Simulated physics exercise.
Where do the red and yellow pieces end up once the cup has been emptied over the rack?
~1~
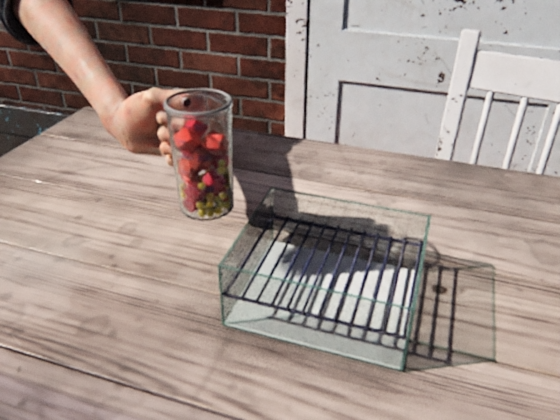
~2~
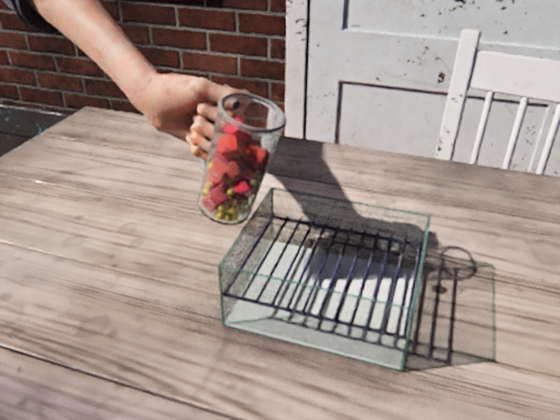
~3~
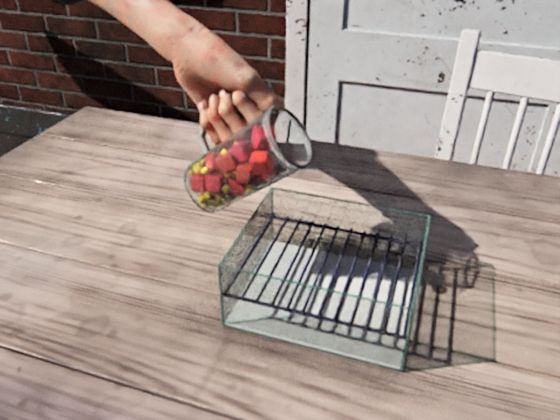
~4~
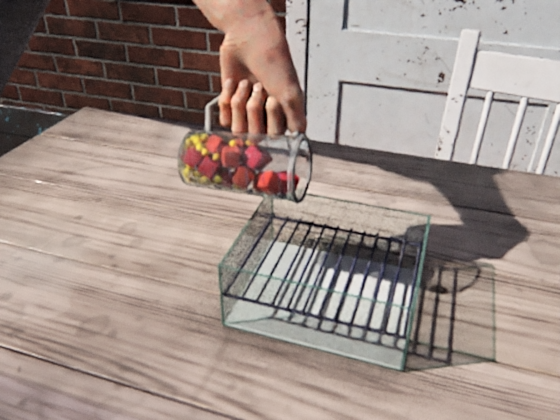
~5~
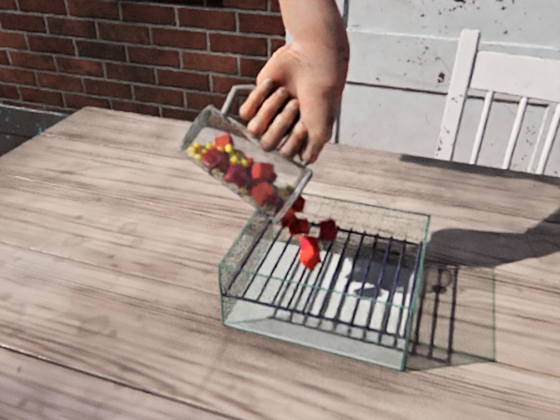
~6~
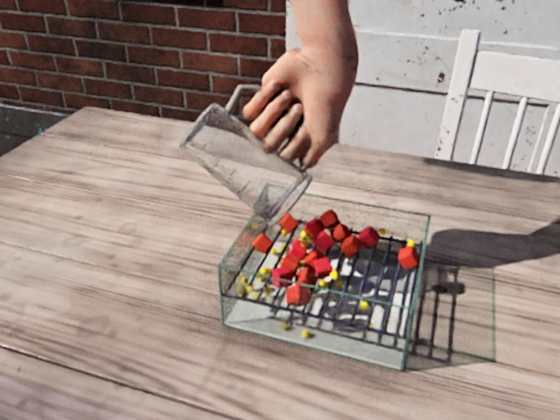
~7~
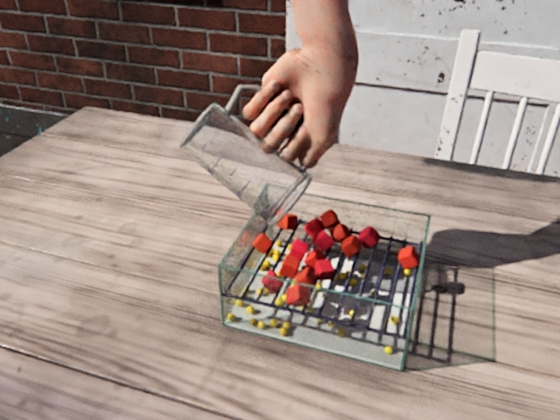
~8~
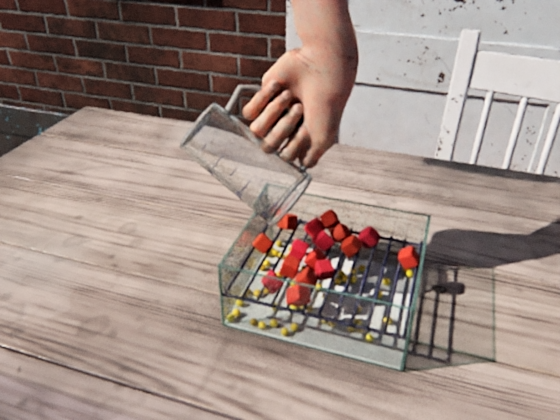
The red pieces are held back and stay on top of the wires, while the yellow pieces pass through and settle under the rack.
On a weathered wooden table in front of a brick wall and a white door, a hand holds a clear cup filled with red chunks above small yellow pieces. Nearby sits a glass box with a dark wire rack across it. The hand moves the cup to the right and tips it onto its side over the box. As the cup tilts further, the red chunks tumble out first, and the yellow pieces follow until it is empty. The red chunks end up resting on the wires, while the yellow pieces drop through and lie scattered beneath the rack.
